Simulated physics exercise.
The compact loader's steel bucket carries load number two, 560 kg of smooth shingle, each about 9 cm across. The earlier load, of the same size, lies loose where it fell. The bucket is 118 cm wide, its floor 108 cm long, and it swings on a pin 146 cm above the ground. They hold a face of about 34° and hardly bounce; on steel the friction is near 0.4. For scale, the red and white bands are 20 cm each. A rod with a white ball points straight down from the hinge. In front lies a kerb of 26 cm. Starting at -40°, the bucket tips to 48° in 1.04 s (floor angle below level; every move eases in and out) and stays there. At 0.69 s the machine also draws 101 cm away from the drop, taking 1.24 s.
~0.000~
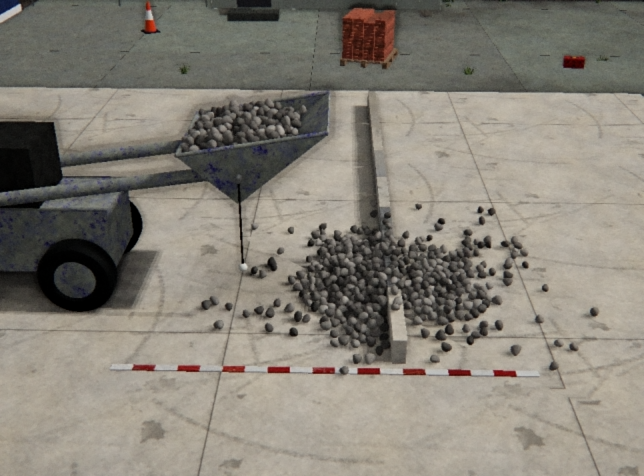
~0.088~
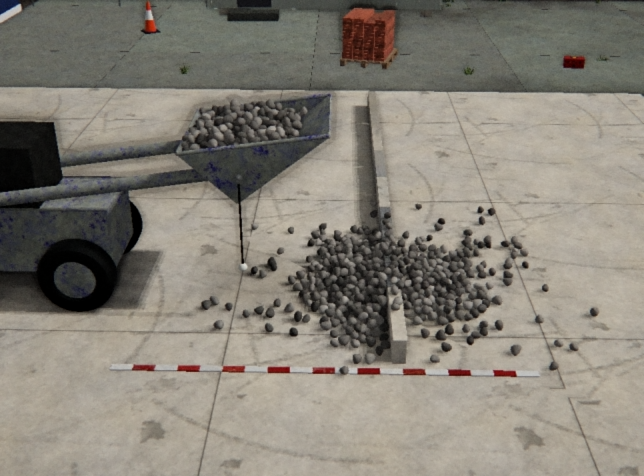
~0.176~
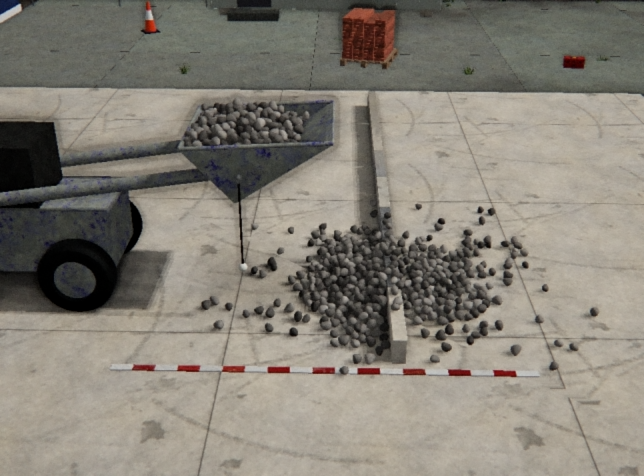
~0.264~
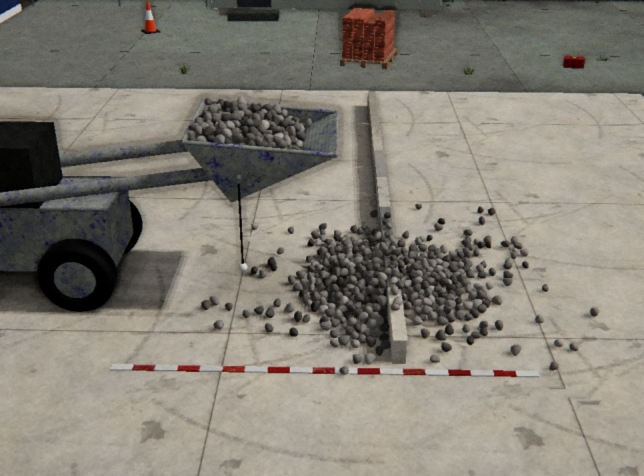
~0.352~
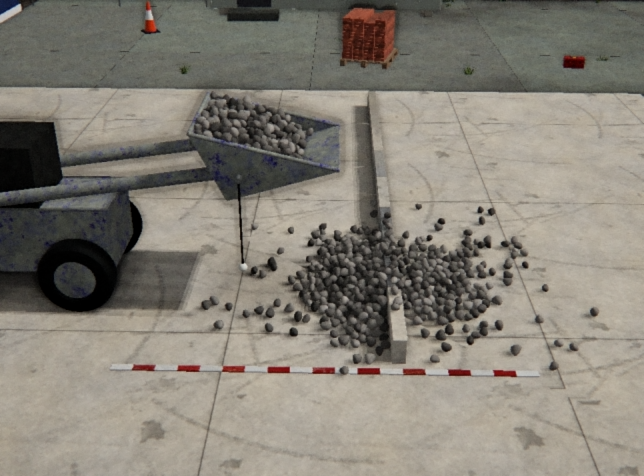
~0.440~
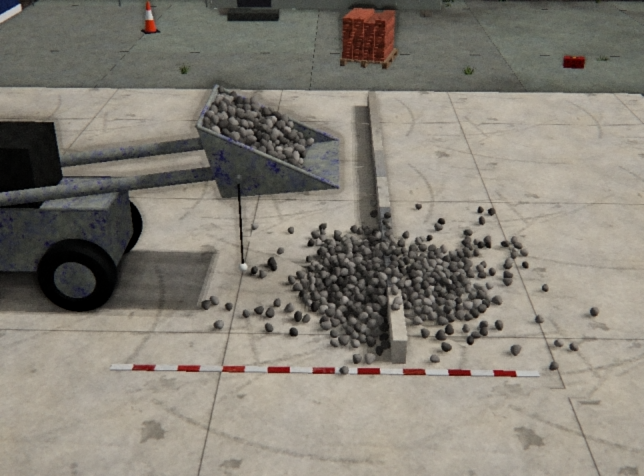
A loader's raised bucket full of grey stones tilts steadily downward to the right beside a loose pile.
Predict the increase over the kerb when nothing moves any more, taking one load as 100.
Some 0 per cent is added.
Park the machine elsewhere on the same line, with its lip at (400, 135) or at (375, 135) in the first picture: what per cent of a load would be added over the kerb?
About 15 and 5 per cent.
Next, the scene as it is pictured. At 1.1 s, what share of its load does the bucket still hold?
It holds some 25 per cent.
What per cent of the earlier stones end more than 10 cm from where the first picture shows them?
Roughly 10 per cent of them.
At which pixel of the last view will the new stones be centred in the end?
Their middle is at about (302, 274).
After 0.8 s the floor is at 34°; in per cent of one load, 100 in the bucket, 66 on this side of the kerb, 35 over the kerb; the foremost stones are at (579, 303).
After 1.1 s the floor is at 48°; in per cent of one load, 25 in the bucket, 140 on this side of the kerb, 35 over the kerb; the foremost stones are at (579, 303).
After 2.4 s the floor is at 48°; in per cent of one load, 0 in the bucket, 165 on this side of the kerb, 35 over the kerb; the foremost stones are at (579, 303).
After 5.2 s the floor is at 48°; in per cent of one load, 0 in the bucket, 165 on this side of the kerb, 35 over the kerb; the foremost stones are at (579, 303). Net gain over the kerb, 0.
